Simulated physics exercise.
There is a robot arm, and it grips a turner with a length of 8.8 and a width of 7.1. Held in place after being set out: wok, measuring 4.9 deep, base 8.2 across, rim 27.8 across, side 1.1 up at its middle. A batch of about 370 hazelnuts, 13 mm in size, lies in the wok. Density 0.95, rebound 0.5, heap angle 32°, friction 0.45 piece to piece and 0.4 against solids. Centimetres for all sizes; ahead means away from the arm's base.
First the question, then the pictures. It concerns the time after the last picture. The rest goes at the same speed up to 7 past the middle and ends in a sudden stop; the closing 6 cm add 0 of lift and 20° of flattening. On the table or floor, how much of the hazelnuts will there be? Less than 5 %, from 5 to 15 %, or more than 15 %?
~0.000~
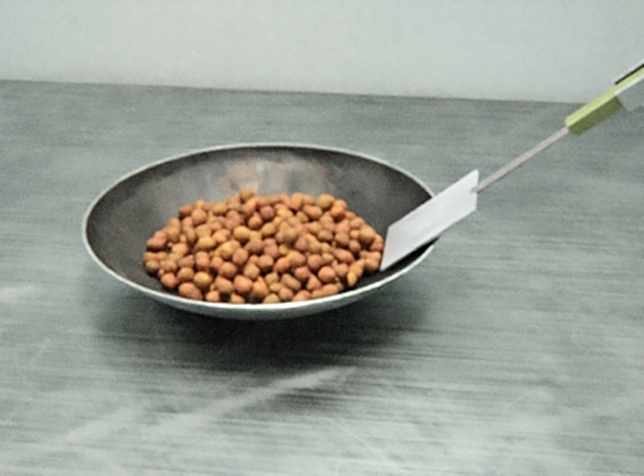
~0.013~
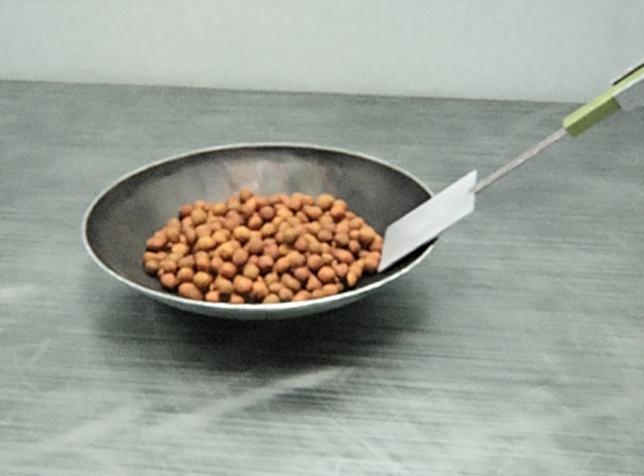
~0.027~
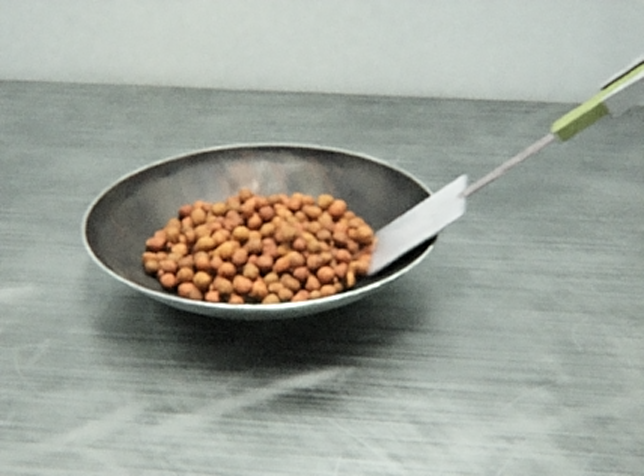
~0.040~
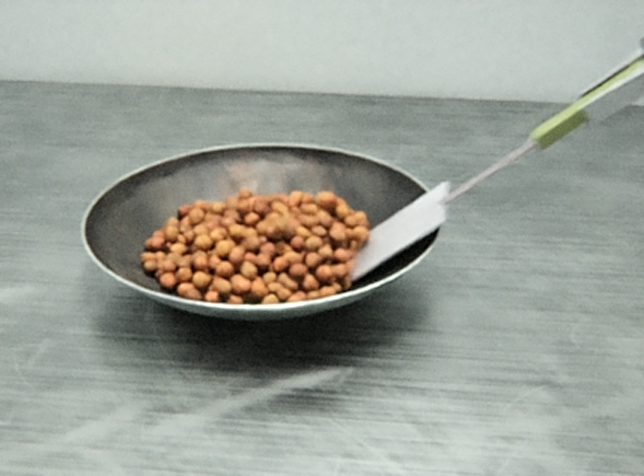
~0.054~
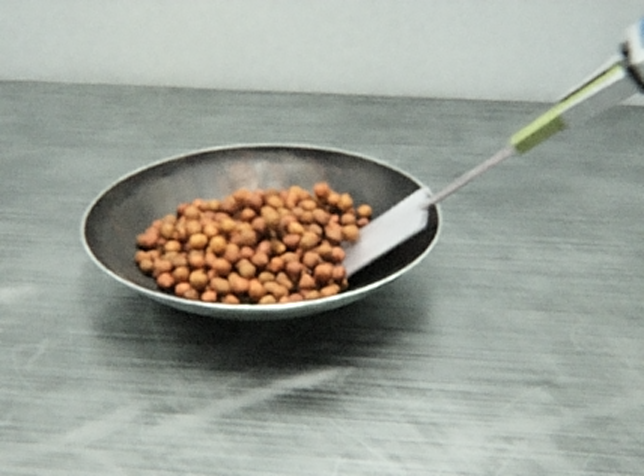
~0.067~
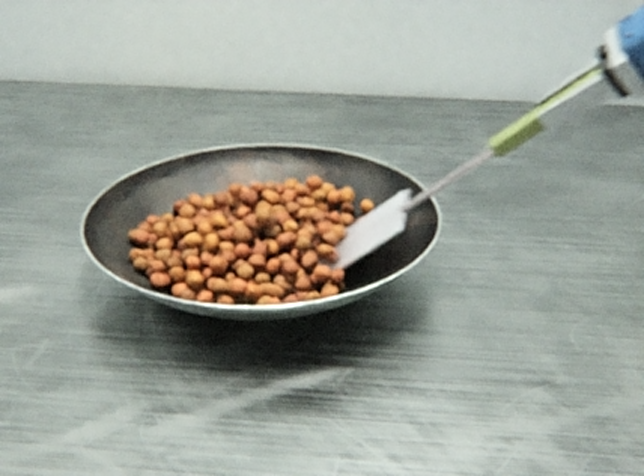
From 5 to 15 %.
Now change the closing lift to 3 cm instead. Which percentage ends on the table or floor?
I'd reckon around 15 per cent.
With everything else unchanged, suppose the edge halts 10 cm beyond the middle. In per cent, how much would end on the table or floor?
Changed stop: Approx. 25 %.
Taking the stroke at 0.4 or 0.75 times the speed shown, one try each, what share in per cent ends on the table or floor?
Around 0 per cent and around 0 per cent.
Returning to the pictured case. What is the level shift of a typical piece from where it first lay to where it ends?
Some 6 cm.
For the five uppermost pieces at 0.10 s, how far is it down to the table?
I'd say close to 6 cm on average.
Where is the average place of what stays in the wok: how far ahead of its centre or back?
Some 4.5 cm ahead.
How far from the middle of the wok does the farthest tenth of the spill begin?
40 cm.
By 0.10 s, sloping 39°, highest piece 7 above the table; 367 in the wok.
By 0.13 s, sloping 33°, highest piece 6 above the table; 367 in the wok.
By 0.35 s, sloping 19°, highest piece 6 above the table; 330 in the wok, 34 on the table or floor, 3 on the blade or in flight.
By 1.40 s, sloping 19°, highest piece 6 above the table; 330 in the wok, 37 on the table or floor.
Final count, 330 in the wok, 37 on the table or floor. That is 10 % on the table or floor.
